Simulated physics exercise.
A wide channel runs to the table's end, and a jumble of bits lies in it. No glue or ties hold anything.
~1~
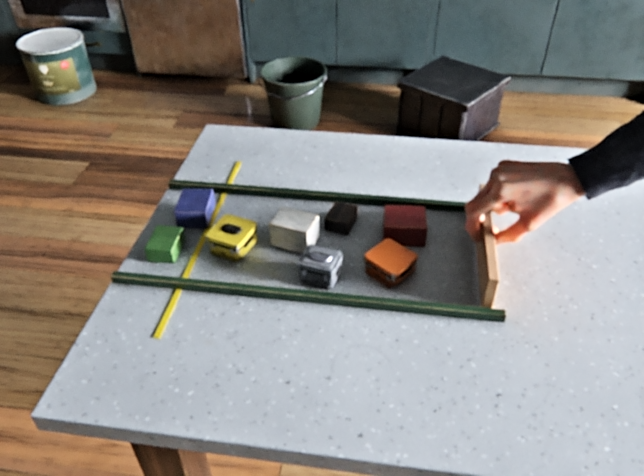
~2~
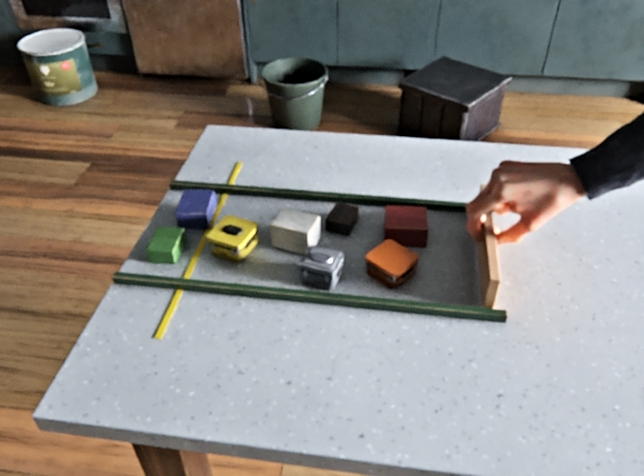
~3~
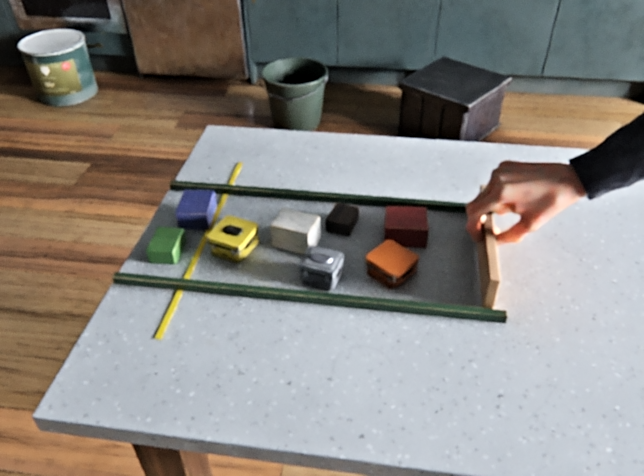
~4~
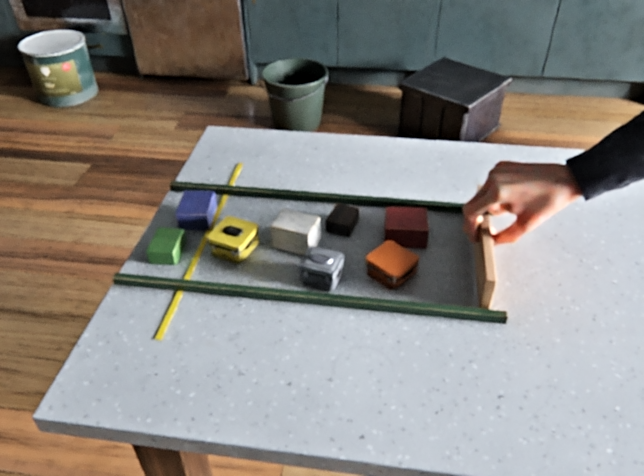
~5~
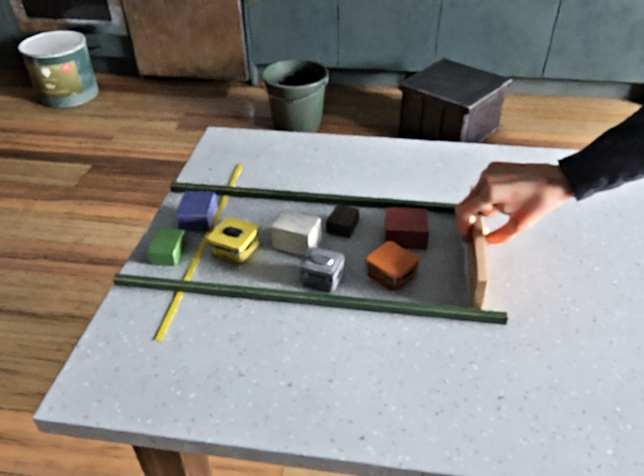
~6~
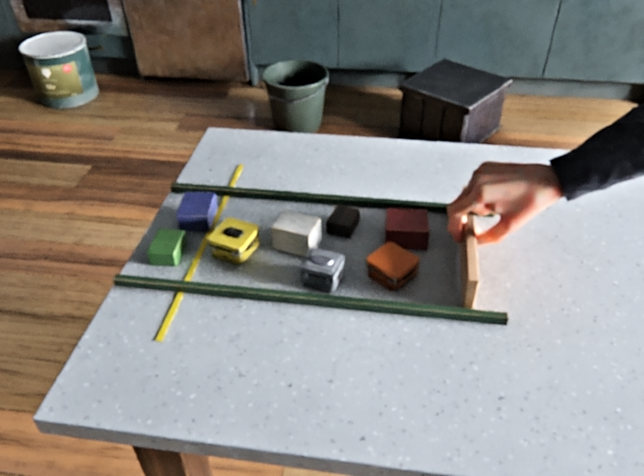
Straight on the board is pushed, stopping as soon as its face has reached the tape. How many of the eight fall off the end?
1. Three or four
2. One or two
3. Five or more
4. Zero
Three or four.
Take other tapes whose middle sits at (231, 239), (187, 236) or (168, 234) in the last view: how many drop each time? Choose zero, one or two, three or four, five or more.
Taking the tapes one at a time, the count is just one or two, then more than four, then more than four.
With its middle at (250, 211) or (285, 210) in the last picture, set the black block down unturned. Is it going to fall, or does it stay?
Try one: It is still there. Try two: It is still there.
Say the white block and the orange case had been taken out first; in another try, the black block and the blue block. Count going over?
That gives 1 for the first pair taken away and 2 for the second.
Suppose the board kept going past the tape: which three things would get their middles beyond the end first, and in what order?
Order noted: Green block, then yellow case, then blue block.
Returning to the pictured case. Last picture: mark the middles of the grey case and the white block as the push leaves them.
The grey case stops around (170, 265); the white block around (147, 226).
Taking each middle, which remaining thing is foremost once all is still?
I'd say the white block.
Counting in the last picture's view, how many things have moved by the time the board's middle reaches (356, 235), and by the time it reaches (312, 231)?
At that stage 5; at the next, 6.
Early on, none off yet; green block at rest near (168, 248); blue block at rest near (198, 212); yellow case at rest near (235, 241).
A while later, none off yet; green block at rest near (168, 248); blue block at rest near (198, 212); yellow case travelled about its own width near (208, 246).
Further along, none off yet; green block leaning well over near (109, 269); blue block travelled about its own width near (172, 208); yellow case travelled well along near (142, 244).
Finally, the number that fall off is three or four; lost, yellow case, blue block and green block.
